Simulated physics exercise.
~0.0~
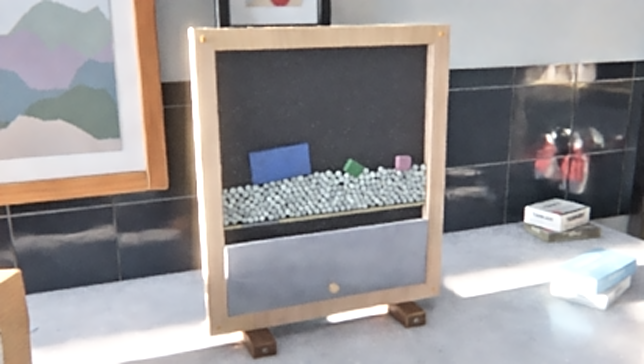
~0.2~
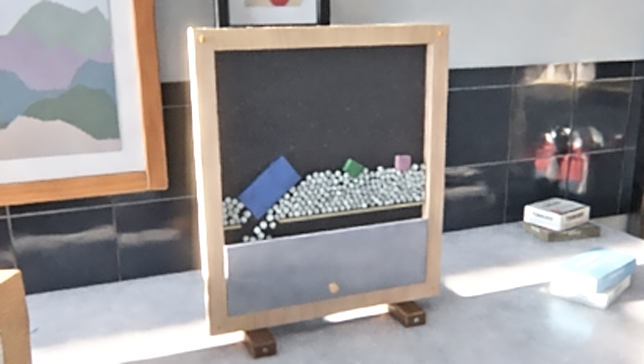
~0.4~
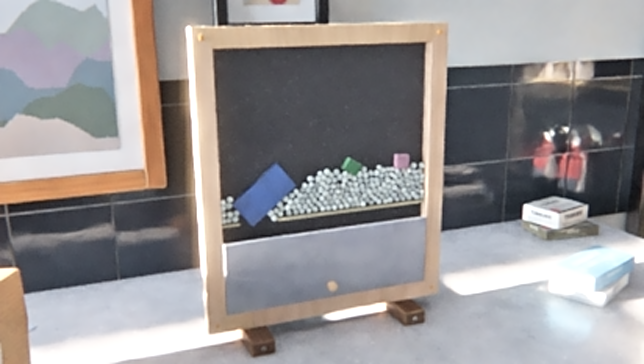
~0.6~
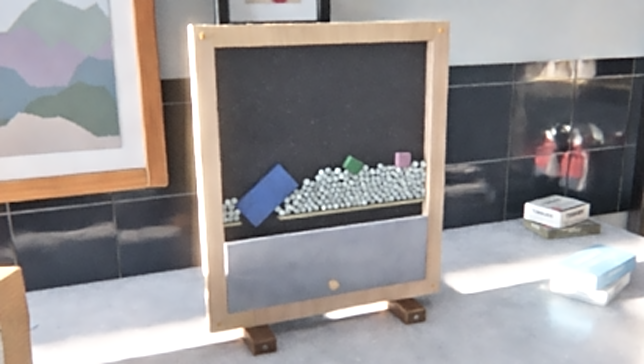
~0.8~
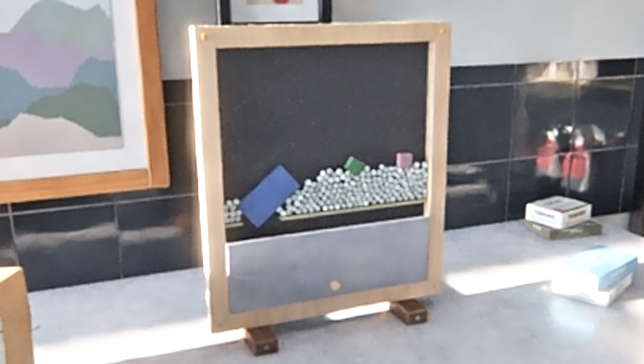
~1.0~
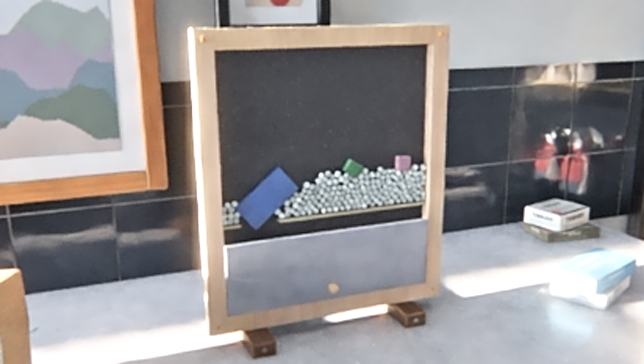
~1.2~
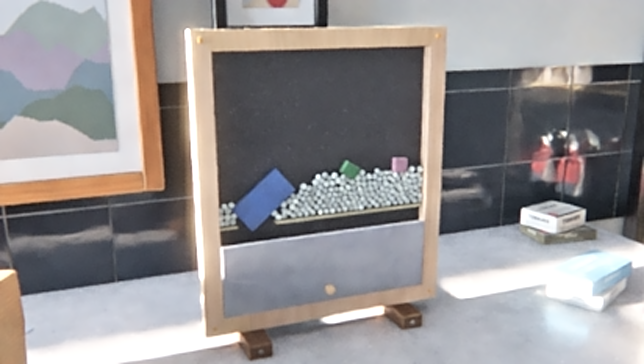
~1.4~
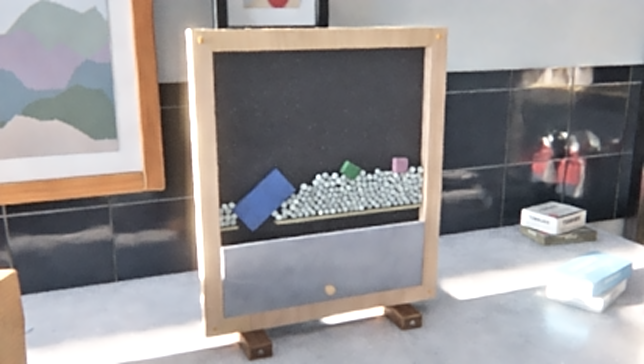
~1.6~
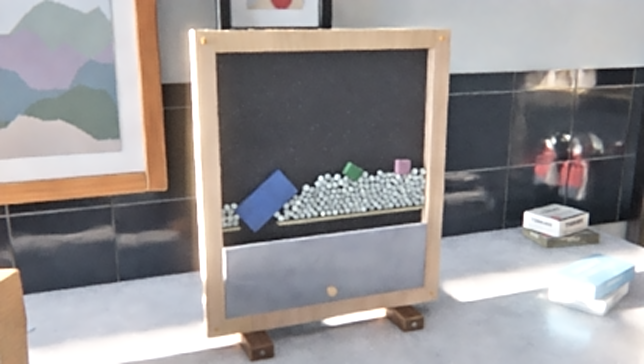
An upright wooden-framed box with a clear face and dark backing stands on a pale, sunlit counter, seen from the front by a slightly swaying camera, with a mountain picture at left and small boxes at right. Inside, a layer of white beads carries a blue block at left, a small green block right of centre and a pink one near the right side. Beads spill through the floor at left, and the blue block sinks and tips steeply into the gap. The flow soon stops. The blue block rests leaning in the opening, while the remaining beads, green block and pink block stay above.
